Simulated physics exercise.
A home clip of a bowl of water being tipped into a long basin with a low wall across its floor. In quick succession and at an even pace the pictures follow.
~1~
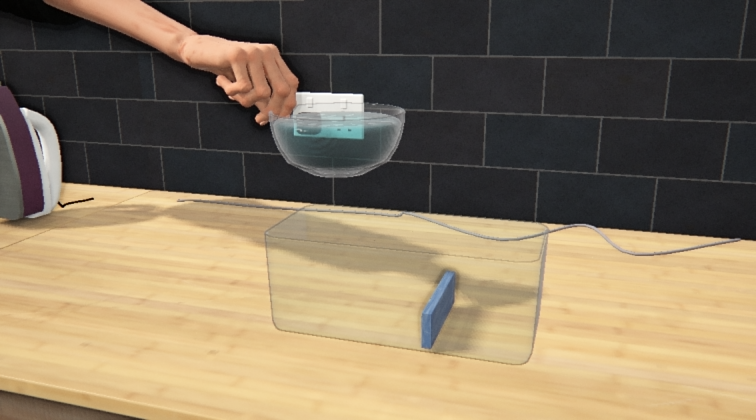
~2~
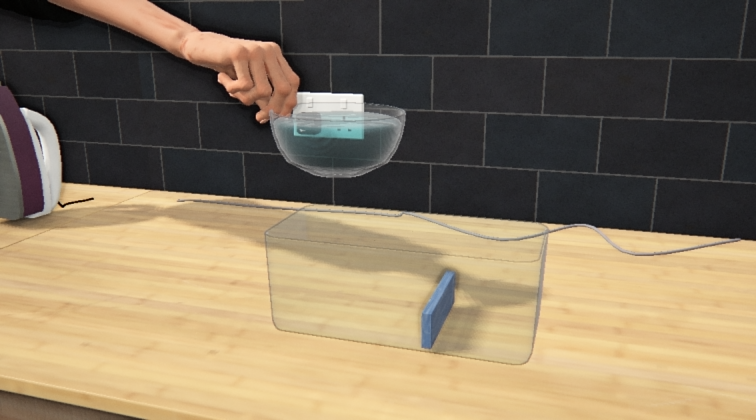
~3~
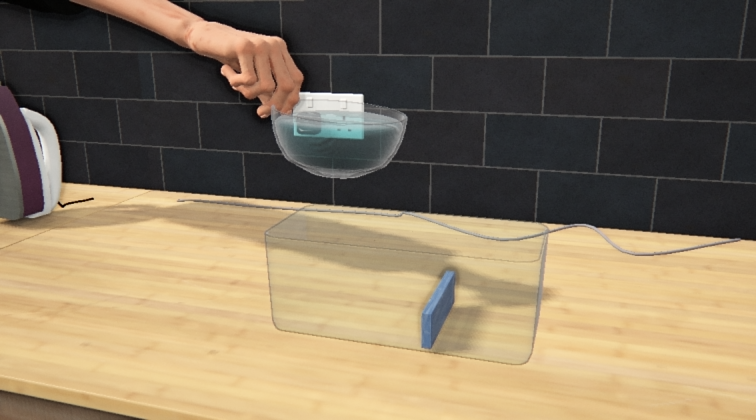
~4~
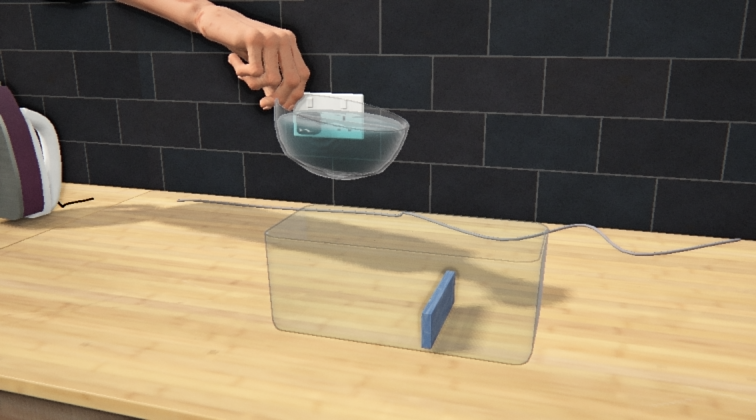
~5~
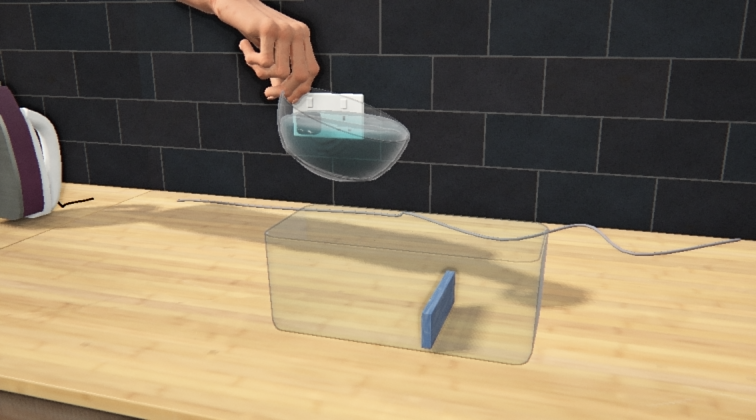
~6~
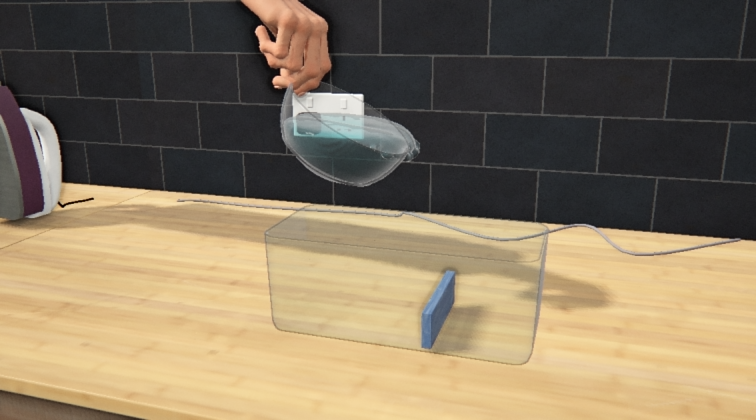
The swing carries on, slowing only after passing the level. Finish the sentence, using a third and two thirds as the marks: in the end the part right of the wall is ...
Between a third and two thirds of the whole.
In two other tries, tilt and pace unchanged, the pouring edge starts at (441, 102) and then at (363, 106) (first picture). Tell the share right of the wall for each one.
First place gives some 70 %, second place some 10 %.
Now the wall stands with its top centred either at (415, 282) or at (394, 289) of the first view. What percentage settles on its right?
Roughly 70 % and then 80 %.
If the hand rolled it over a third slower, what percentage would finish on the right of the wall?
Close to 60 out of every hundred.
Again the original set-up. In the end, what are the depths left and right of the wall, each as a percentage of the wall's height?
I get 40 % for the left and 50 % for the right.
A moment on, the bowl is tipped on its side and 16 per cent is still to pour, 19 is left of the wall and 38 right of it.
Next, the bowl is tipped right over and 1 per cent is still to pour, 47 is left of the wall and 39 right of it.
Then the bowl is tipped right over and 0 per cent is still to pour, 54 is left of the wall and 44 right of it.
Later the bowl is tipped right over and 0 per cent is still to pour, 56 is left of the wall and 42 right of it.
In the end 56 per cent lies left of the wall, 42 right of it and 2 outside.
